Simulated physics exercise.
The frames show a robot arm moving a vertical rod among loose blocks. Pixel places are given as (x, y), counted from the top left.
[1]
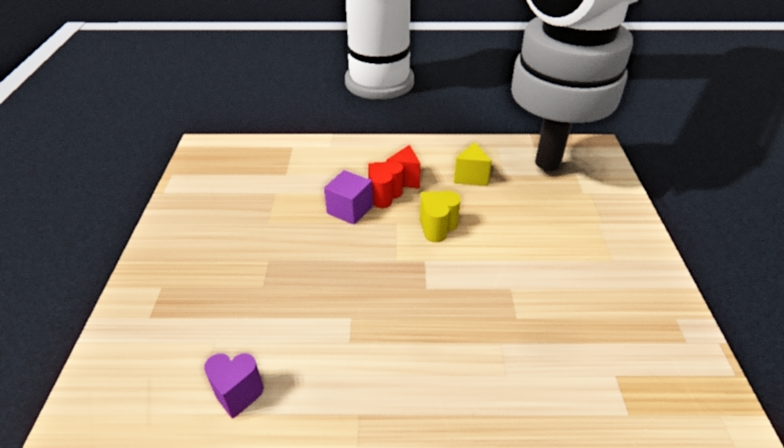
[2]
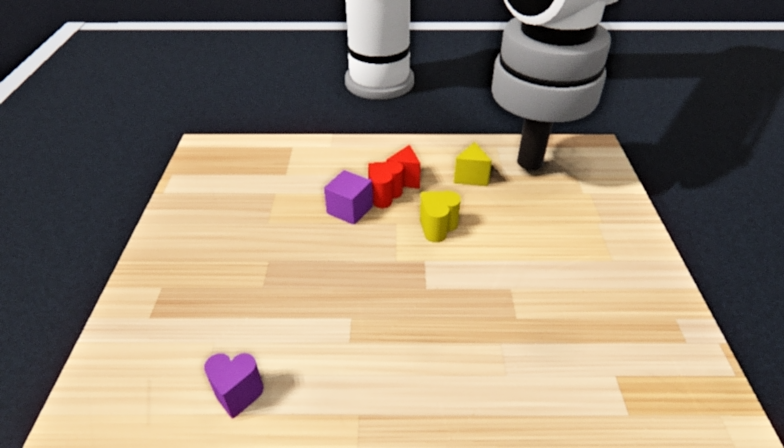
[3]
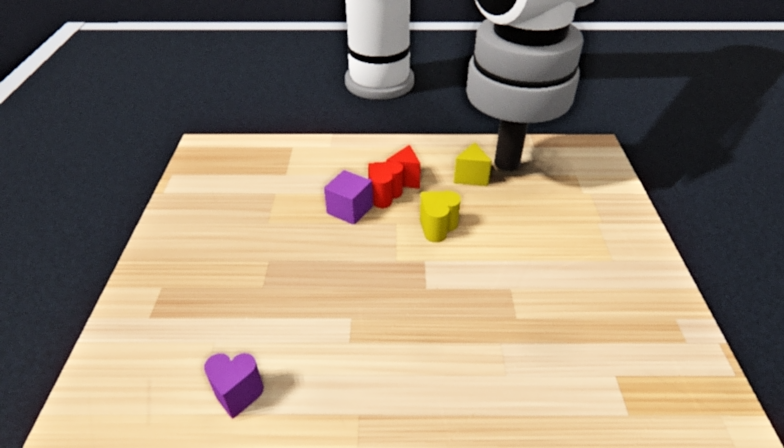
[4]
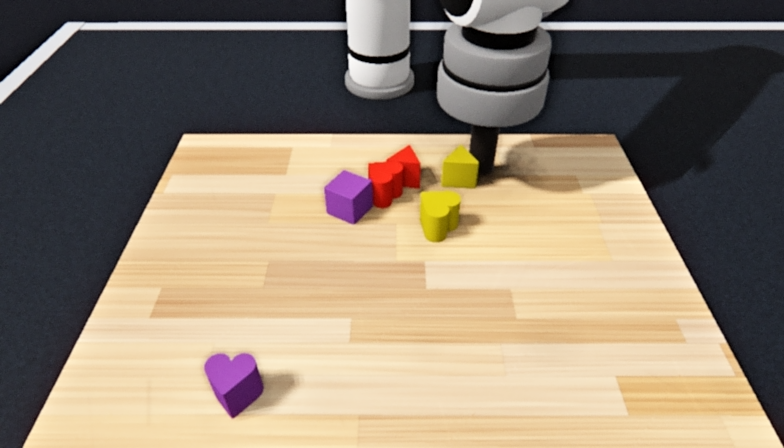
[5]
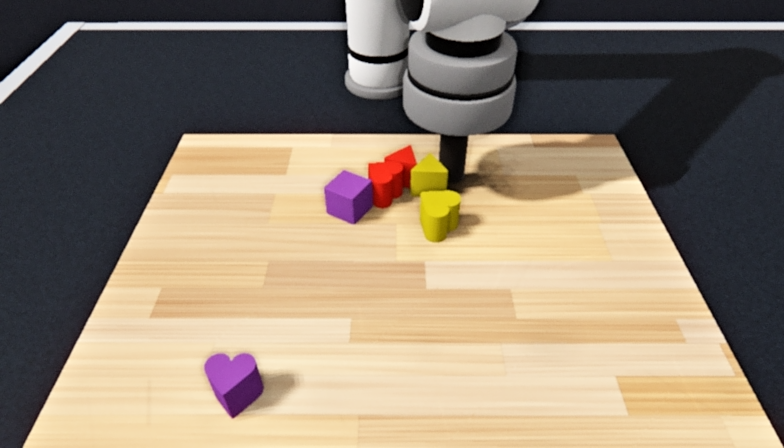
On a wooden board, a robot arm moves left and pushes a yellow triangular block leftward.
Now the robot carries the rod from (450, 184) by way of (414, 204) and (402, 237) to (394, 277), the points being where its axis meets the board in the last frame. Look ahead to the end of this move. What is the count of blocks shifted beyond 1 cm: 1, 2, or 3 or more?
I expect one block to move.
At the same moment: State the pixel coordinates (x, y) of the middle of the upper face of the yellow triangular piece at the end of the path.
Most likely (375, 199).
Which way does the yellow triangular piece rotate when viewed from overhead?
My answer: Clockwise.
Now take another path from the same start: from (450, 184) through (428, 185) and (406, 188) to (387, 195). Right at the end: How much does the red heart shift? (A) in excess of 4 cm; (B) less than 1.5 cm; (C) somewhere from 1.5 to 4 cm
My answer is option C.
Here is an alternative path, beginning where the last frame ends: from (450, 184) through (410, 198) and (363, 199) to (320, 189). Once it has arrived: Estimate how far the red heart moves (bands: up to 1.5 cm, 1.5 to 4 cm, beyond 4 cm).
It will fall in the top band, over 4 cm.
On the path given first. One third of the way, rod (414, 196); red heart (381, 170); red triangular piece (399, 154), turned 30° clockwise; yellow triangular piece (393, 188).
Two thirds of the way, rod (402, 229); red heart (381, 170); red triangular piece (399, 154), turned 30° clockwise; yellow triangular piece (375, 199), turned 30° clockwise.
At the end, rod (394, 269); red heart (381, 170); red triangular piece (399, 154), turned 30° clockwise; yellow triangular piece (375, 199), turned 30° clockwise; yellow heart not moved.
